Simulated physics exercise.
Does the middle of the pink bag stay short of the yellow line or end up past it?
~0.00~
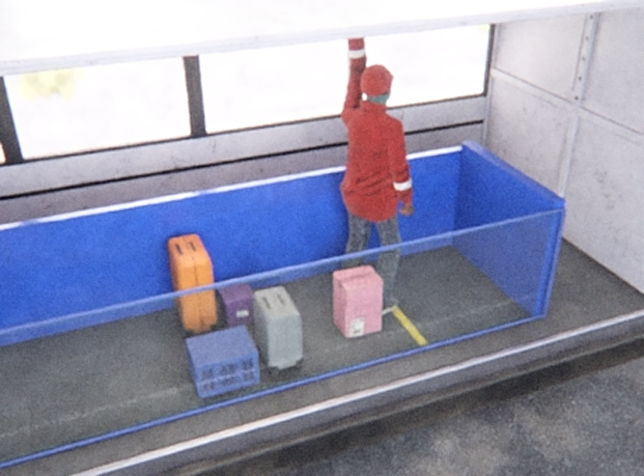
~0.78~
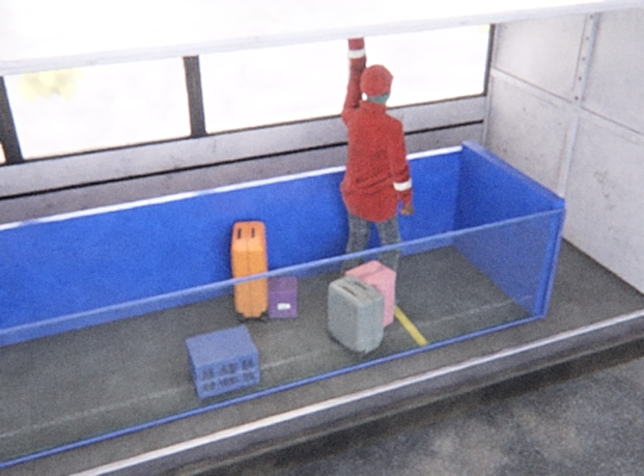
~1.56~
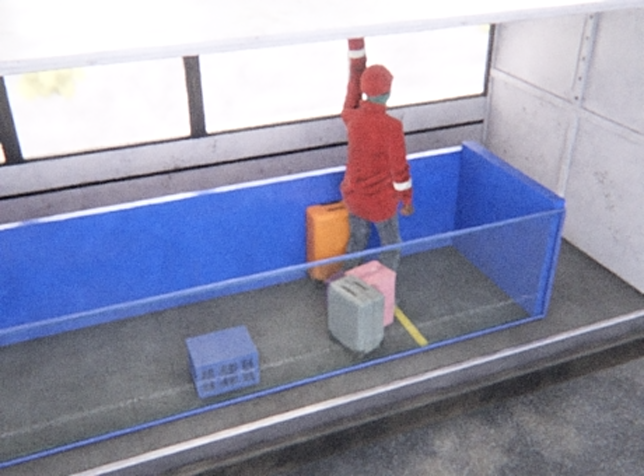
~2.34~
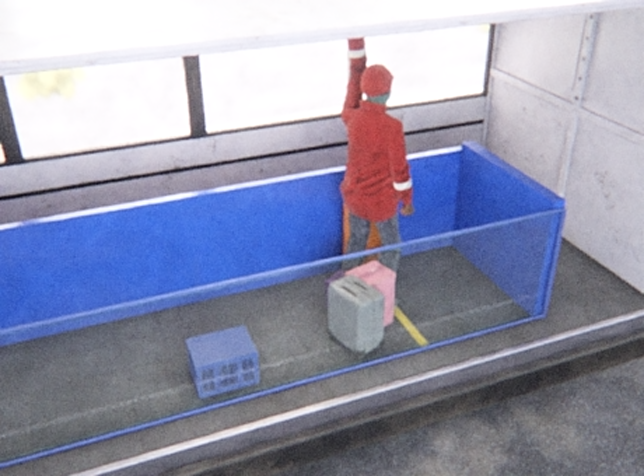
The pink bag stays short of the yellow line, coming to rest just left of it beside the grey case.
An orange case rolls right behind the passenger as a grey one stops beside pink luggage.
